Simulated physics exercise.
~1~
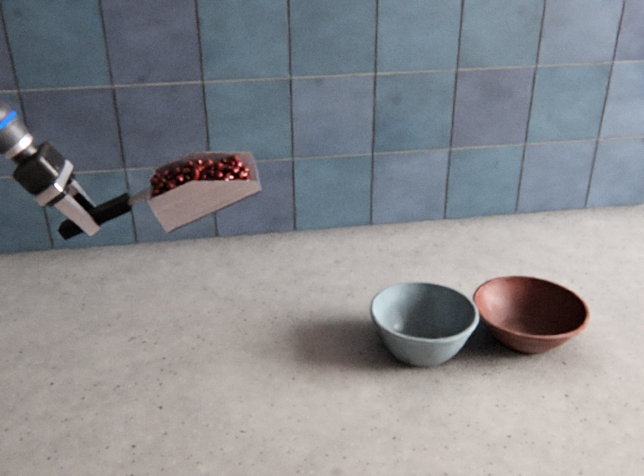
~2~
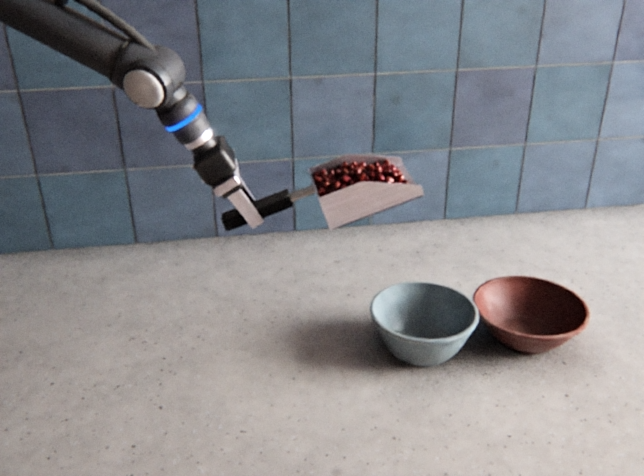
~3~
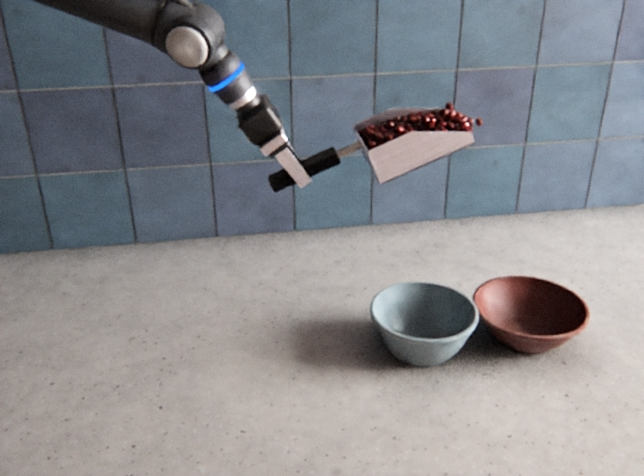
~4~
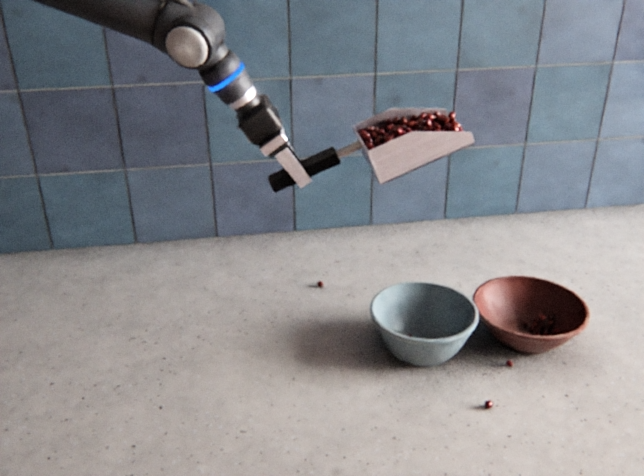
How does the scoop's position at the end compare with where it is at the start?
At the end the scoop is farther to the right and somewhat higher than at the start, when it is over toward the left.
